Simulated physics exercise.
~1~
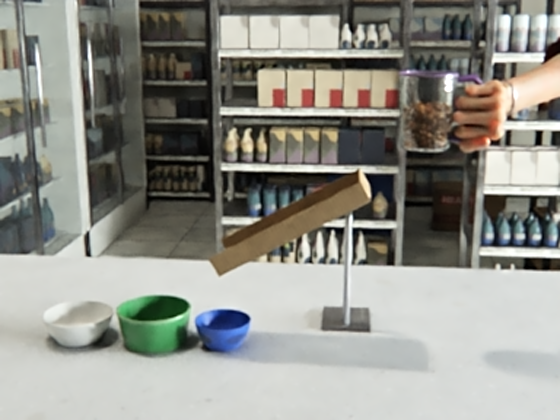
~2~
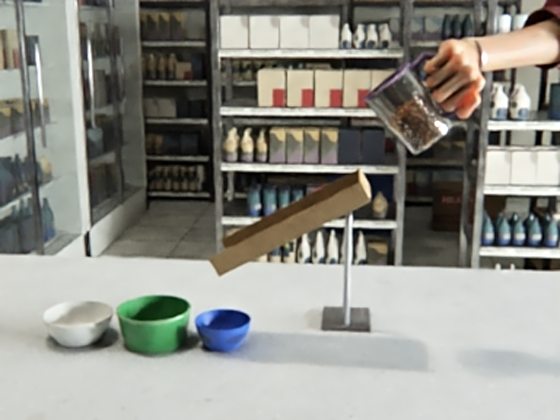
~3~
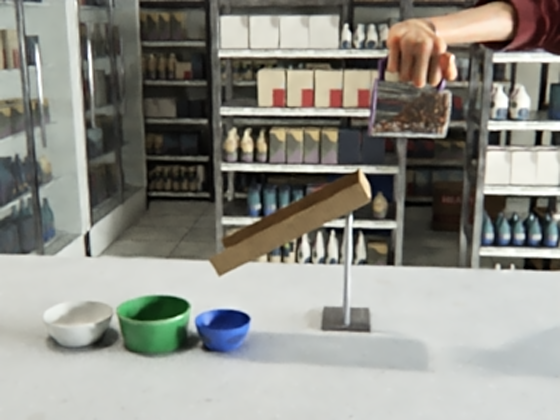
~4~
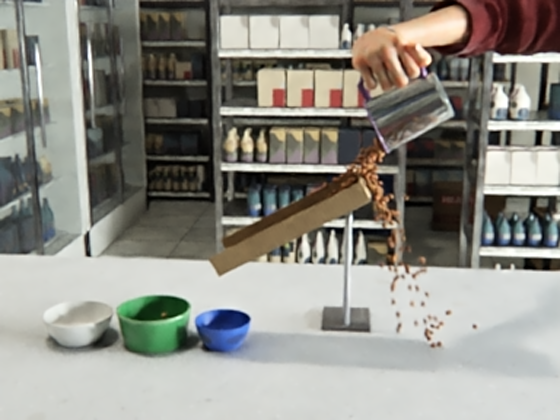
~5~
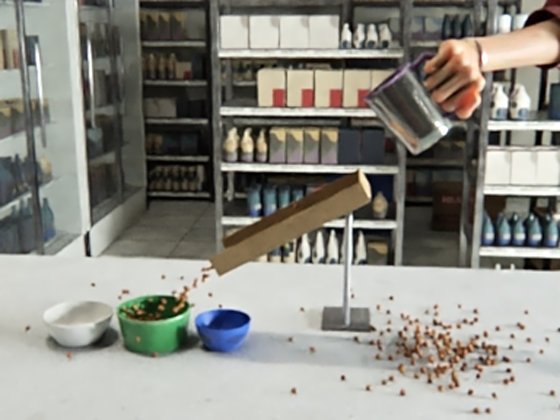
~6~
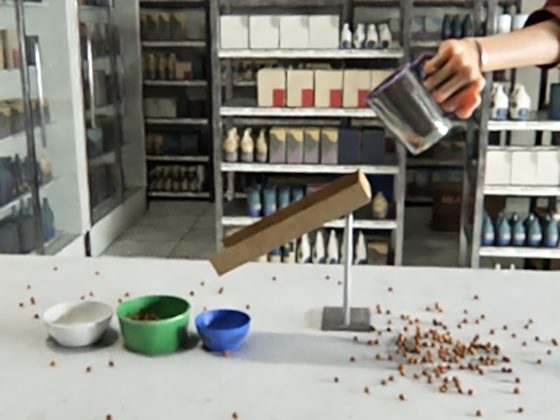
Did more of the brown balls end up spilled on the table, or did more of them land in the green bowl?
More of them ended up spilled on the table, though the green bowl still caught a good share.
